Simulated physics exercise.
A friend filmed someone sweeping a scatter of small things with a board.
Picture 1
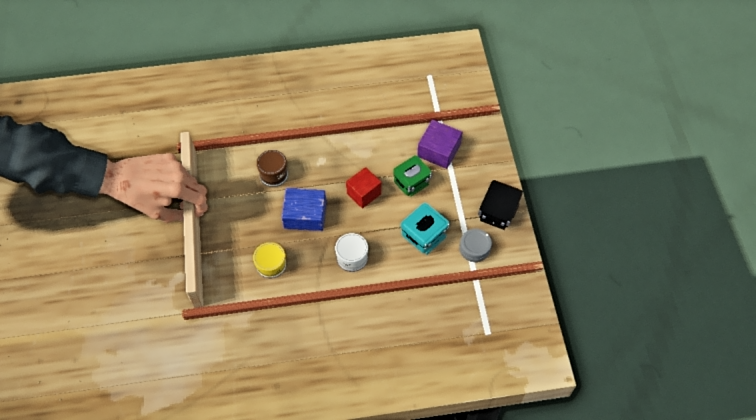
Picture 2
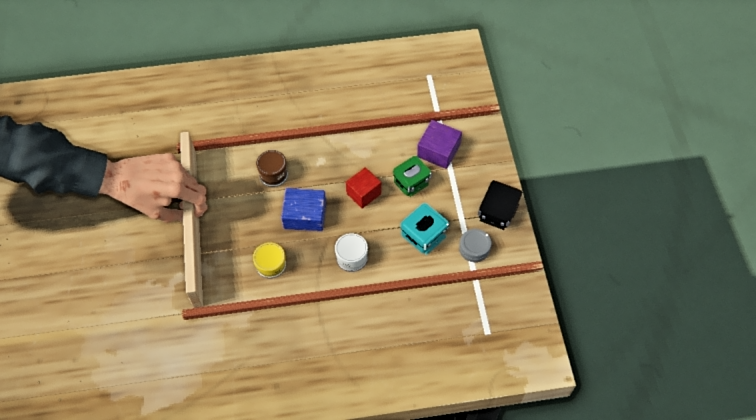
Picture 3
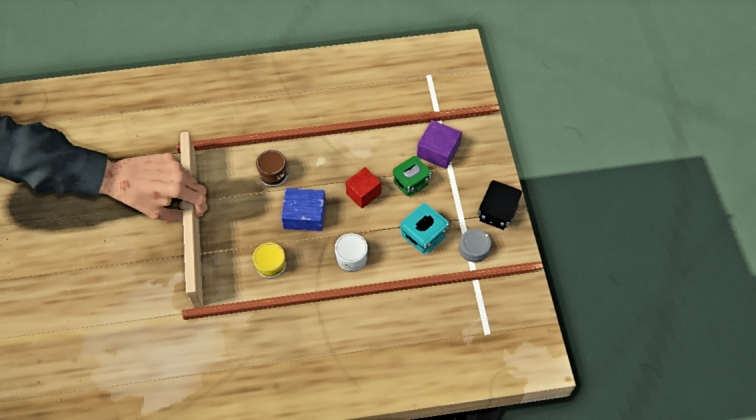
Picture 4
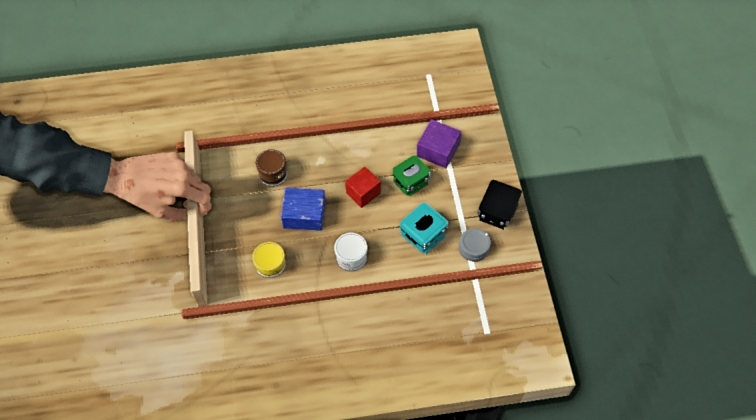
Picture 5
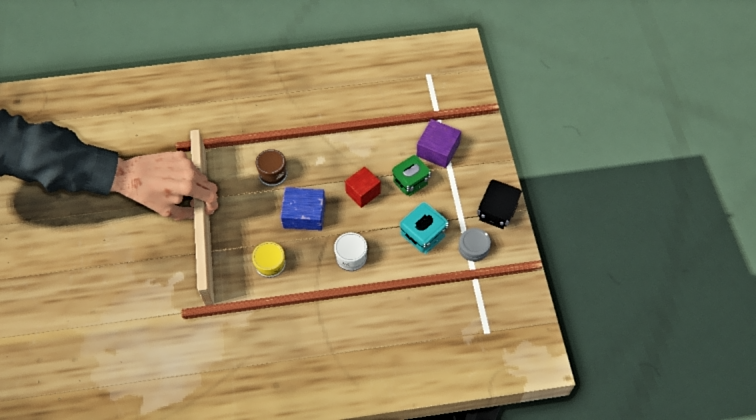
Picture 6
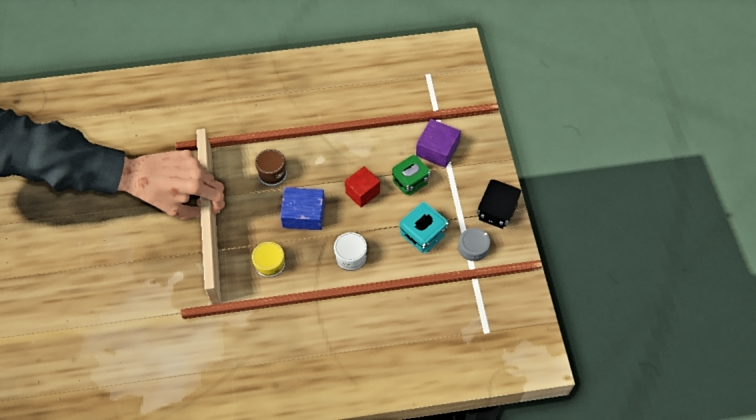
On a wooden tabletop, a hand holds a board still, then slides it slightly right toward scattered coloured blocks, cases and lids.
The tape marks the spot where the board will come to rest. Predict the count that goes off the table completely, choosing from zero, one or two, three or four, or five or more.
The number of pieces cleared off the edge is going to be one or two exactly.
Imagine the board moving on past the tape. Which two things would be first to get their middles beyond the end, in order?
Green case, black case.
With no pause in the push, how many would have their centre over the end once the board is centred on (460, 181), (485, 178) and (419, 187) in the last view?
The counts would come out as 2, 6 and 0.
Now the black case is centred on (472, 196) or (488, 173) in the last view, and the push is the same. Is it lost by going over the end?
First: Gone; second: Gone.
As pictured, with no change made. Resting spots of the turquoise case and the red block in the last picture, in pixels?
The turquoise case ends up near (504, 208), and the red block near (505, 173).
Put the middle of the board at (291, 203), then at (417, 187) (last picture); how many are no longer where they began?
Counts: 3 / 10.
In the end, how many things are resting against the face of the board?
The figure is 3.
Early on, none off yet; black case at rest near (499, 204); grey lid at rest near (474, 245); purple block at rest near (438, 143).
Finally, the number that fall off is one or two; lost, green case and black case.
